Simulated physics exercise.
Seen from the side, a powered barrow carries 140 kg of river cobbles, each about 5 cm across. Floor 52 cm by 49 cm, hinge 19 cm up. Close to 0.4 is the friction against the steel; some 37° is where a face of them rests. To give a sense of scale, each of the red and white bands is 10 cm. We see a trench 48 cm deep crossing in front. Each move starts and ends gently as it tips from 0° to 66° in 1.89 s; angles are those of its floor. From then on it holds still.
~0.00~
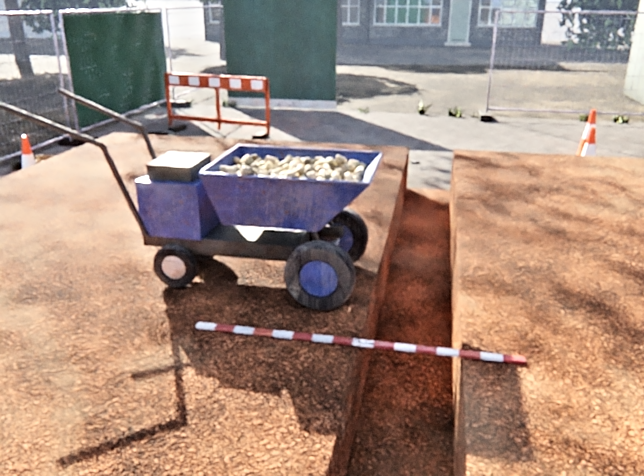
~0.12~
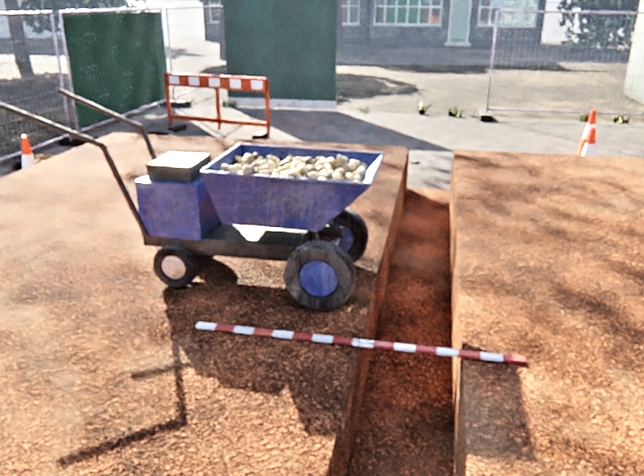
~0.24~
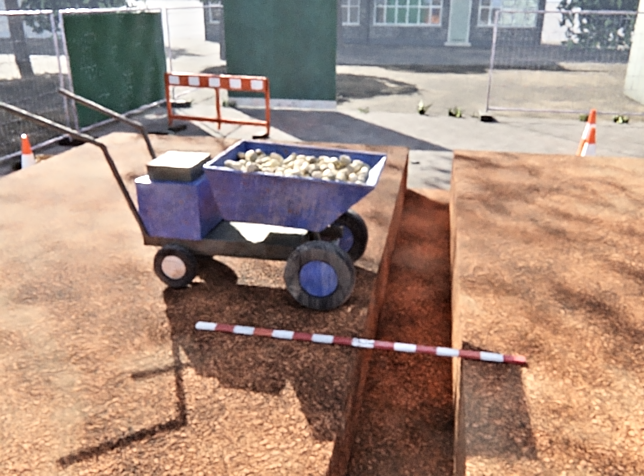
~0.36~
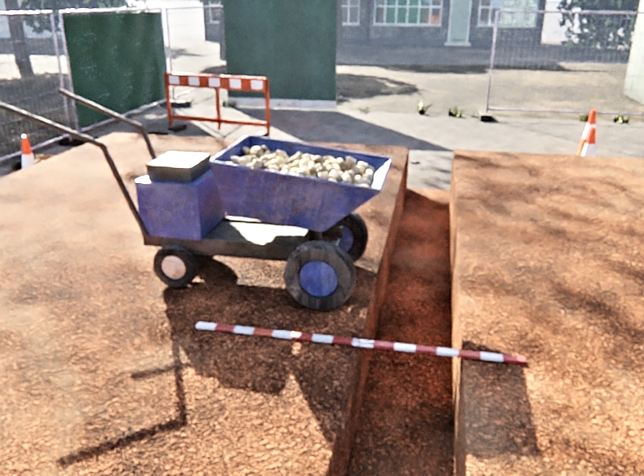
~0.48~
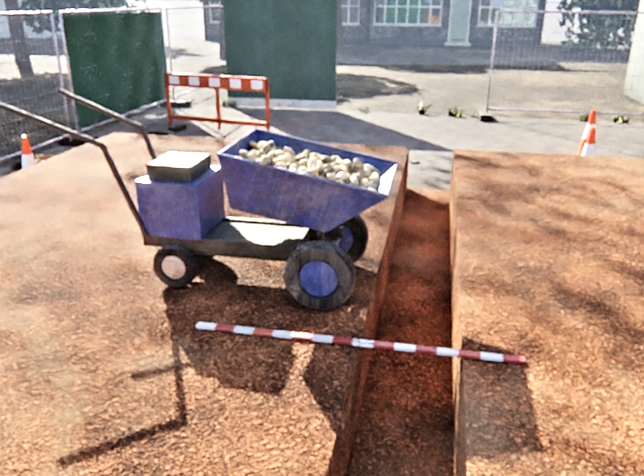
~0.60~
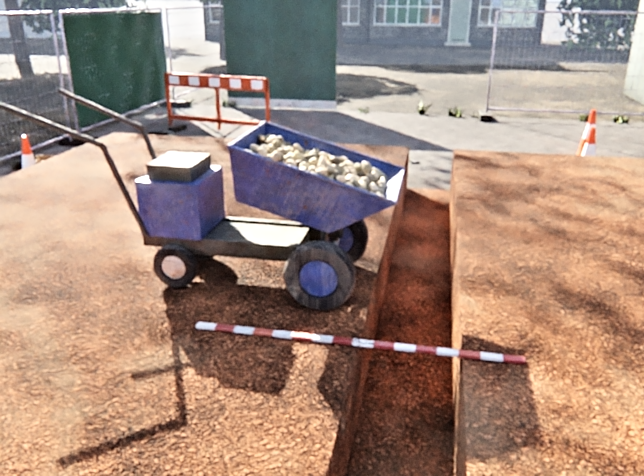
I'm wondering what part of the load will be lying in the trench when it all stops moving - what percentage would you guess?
I would guess about 62 per cent.
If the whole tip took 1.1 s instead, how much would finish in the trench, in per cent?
Estimate: About 55 %.
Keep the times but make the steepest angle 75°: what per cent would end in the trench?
Expect roughly 65 per cent.
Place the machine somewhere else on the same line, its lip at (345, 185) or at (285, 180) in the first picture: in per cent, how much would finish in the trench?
Roughly 90 in a hundred from the first, 100 in a hundred from the second.
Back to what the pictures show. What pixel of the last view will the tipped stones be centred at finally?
Middle at around (443, 352), I'd say.
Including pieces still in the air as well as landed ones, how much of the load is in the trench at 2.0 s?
Close to 20 per cent at that time.
After 1.4 s the floor is at 56°; 99 % in the tray, 1 % in the trench; the foremost stones are at (441, 248).
After 2.0 s the floor is at 66°; 51 % in the tray, 22 % in the trench, 27 % past the trench; the foremost stones are at (539, 309).
After 2.3 s the floor is at 66°; 25 % in the tray, 38 % in the trench, 38 % past the trench; the foremost stones are at (586, 316).
After 4.3 s the floor is at 66°; 0 % in the tray, 62 % in the trench, 38 % past the trench; the foremost stones are at (600, 305).
